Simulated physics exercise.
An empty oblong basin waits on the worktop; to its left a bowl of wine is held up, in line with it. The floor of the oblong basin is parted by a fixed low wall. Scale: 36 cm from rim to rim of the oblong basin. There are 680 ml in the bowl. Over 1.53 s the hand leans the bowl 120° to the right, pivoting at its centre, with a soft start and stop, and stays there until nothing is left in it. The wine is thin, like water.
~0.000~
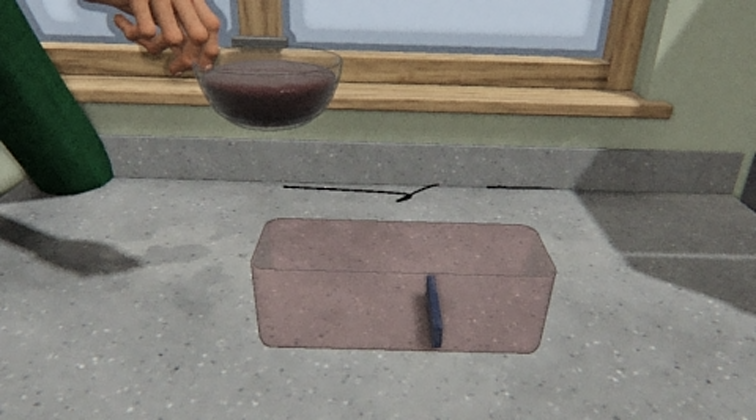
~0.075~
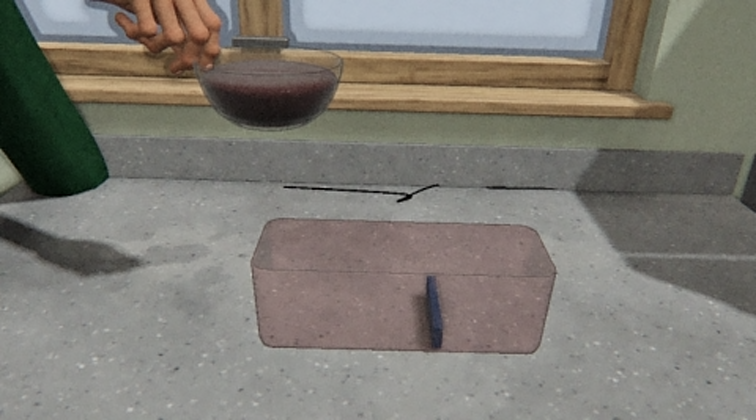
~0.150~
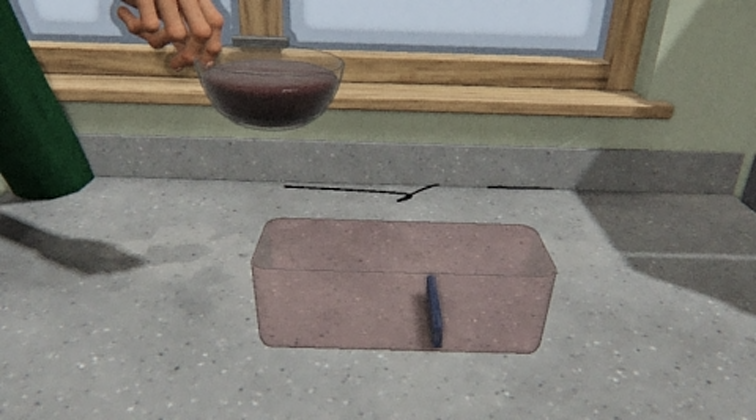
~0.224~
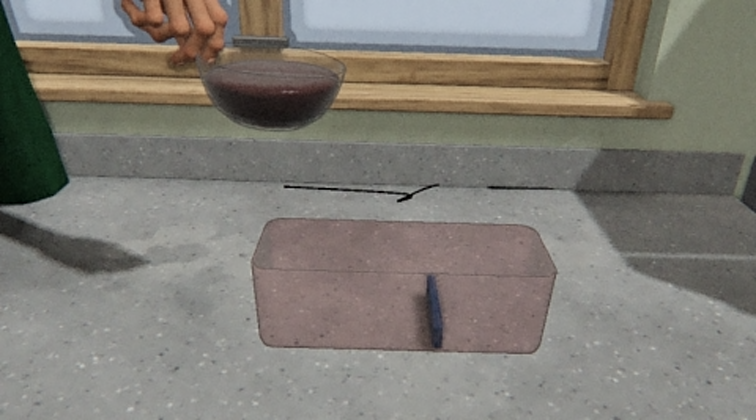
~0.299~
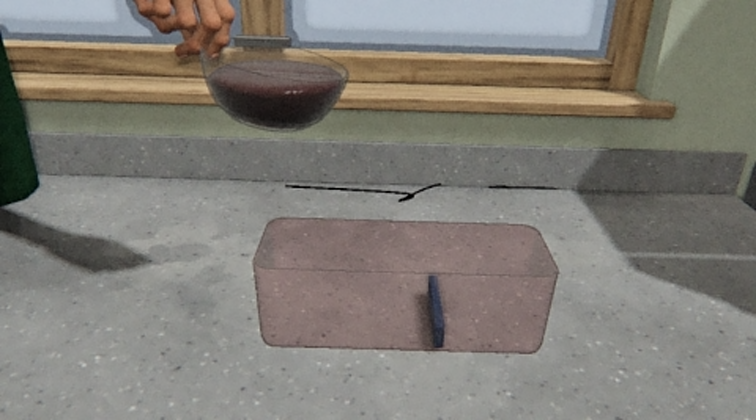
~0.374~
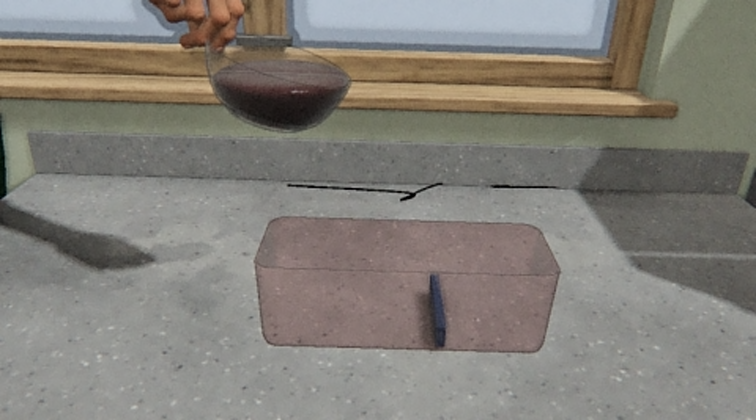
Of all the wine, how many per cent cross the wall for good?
About 8 per cent.
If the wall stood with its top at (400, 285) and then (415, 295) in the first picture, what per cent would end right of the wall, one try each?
First 45, then 25 per cent.
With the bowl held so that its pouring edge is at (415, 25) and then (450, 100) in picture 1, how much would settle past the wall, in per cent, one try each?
In turn about 65 and 80 per cent.
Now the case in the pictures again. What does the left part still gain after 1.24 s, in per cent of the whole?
Some 1 per cent.
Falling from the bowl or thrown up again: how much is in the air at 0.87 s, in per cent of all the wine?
Some 40 per cent.
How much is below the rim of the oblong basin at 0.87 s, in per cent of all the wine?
Some 34 per cent.
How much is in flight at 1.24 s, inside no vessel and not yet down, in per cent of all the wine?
About 3 per cent.
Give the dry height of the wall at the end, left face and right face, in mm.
Some 10 mm on the left and 30 mm on the right.
Then, 0.87 s in, the tilt is 73° and 25 per cent is still to pour, 34 is left of the wall and 1 right of it.
Then, 1.24 s in, the tilt is 109° and 0 per cent is still to pour, 90 is left of the wall and 7 right of it.
Then, 1.62 s in, the tilt is 120° and 0 per cent is still to pour, 90 is left of the wall and 8 right of it.
Then, 2.03 s in, the tilt is 120° and 0 per cent is still to pour, 90 is left of the wall and 8 right of it.
Finally, 90 per cent lies left of the wall, 8 right of it and 1 outside.
